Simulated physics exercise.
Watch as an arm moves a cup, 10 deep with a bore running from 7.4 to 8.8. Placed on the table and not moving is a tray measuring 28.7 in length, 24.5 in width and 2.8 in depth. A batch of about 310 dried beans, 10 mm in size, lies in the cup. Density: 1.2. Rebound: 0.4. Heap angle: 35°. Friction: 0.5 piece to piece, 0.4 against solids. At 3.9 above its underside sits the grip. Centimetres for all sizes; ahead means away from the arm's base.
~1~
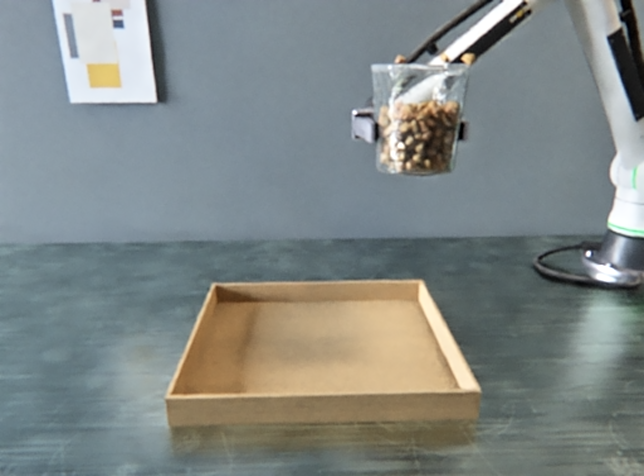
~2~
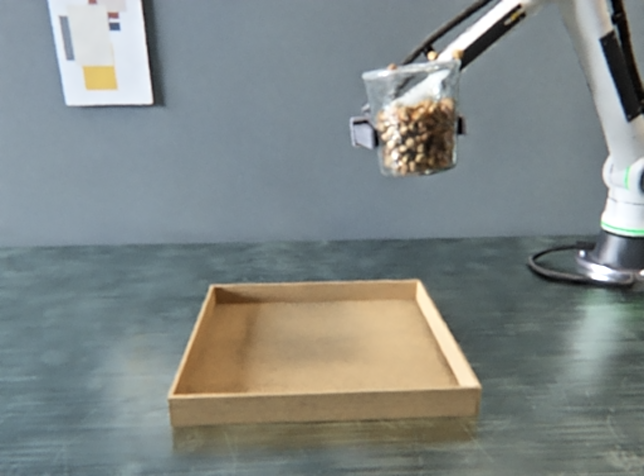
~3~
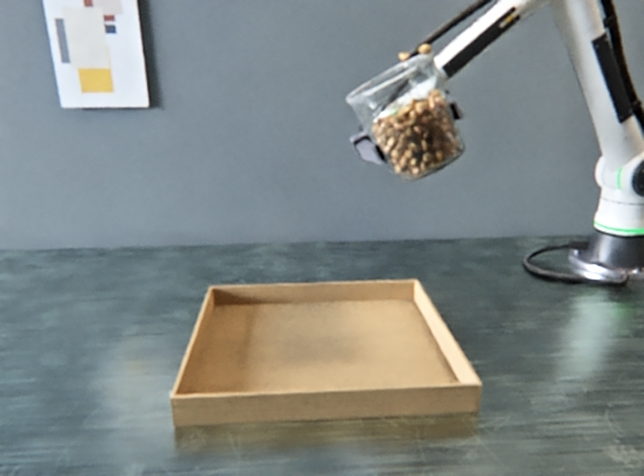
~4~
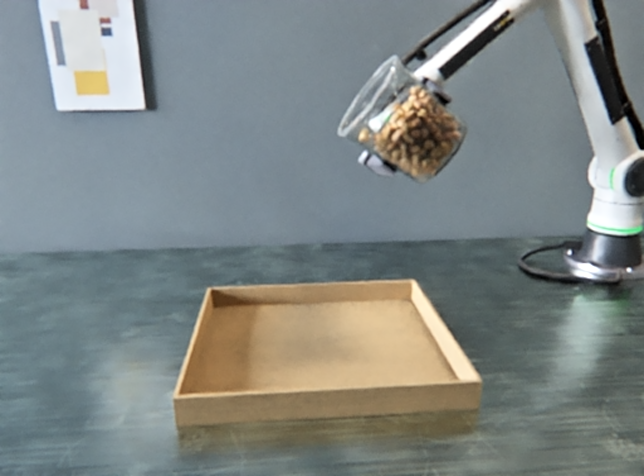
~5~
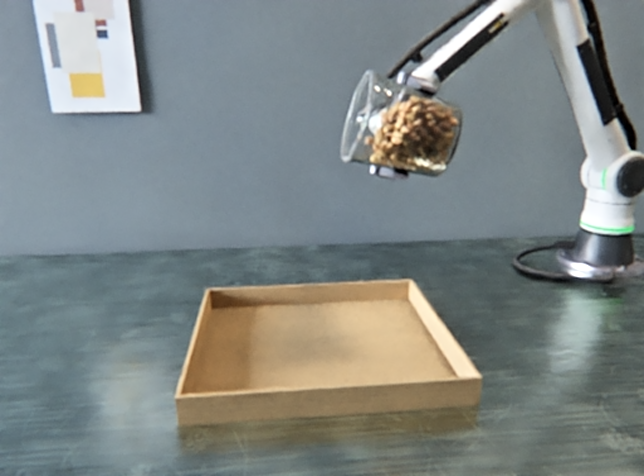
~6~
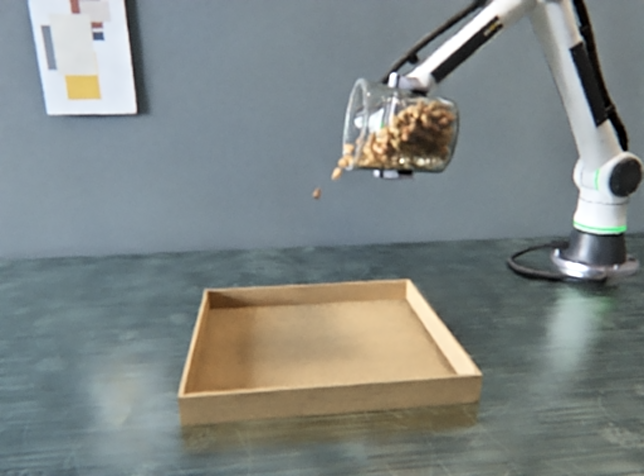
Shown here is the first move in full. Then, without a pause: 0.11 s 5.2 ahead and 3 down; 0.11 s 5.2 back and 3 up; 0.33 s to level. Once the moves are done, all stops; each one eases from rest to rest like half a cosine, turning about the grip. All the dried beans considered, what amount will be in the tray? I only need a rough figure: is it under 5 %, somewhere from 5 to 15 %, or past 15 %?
Roughly, it is past 15 %.
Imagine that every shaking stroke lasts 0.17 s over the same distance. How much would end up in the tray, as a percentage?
Then roughly 20 percent.
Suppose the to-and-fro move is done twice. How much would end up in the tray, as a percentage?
About 50 %.
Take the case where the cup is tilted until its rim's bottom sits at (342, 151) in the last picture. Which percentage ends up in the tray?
15 percent or so.
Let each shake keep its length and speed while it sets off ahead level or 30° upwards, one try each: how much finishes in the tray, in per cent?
Near 60 and 70 percent respectively.
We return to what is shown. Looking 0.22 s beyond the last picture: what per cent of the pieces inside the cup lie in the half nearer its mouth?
Close to 70 in a hundred.
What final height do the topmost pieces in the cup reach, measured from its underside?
6.0 cm.
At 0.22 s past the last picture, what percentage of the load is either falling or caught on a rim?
Estimated fraction: Near 26 %.
Then, 0.22 s later, tilted 82° forward, highest piece 27 above the table; 222 in the cup, 3 in the tray, 81 in flight or on a rim.
Then, 0.44 s later, tilted 21° forward, highest piece 30 above the table; 173 in the cup, 108 in the tray, 11 on the table or floor, 14 in flight or on a rim.
Then, 0.75 s later, level, highest piece 28 above the table; 173 in the cup, 116 in the tray, 17 on the table or floor.
Then, 1.80 s later, level, highest piece 28 above the table; 173 in the cup, 116 in the tray, 17 on the table or floor.
At rest, 173 in the cup, 116 in the tray, 17 on the table or floor. That is 38 % in the tray.
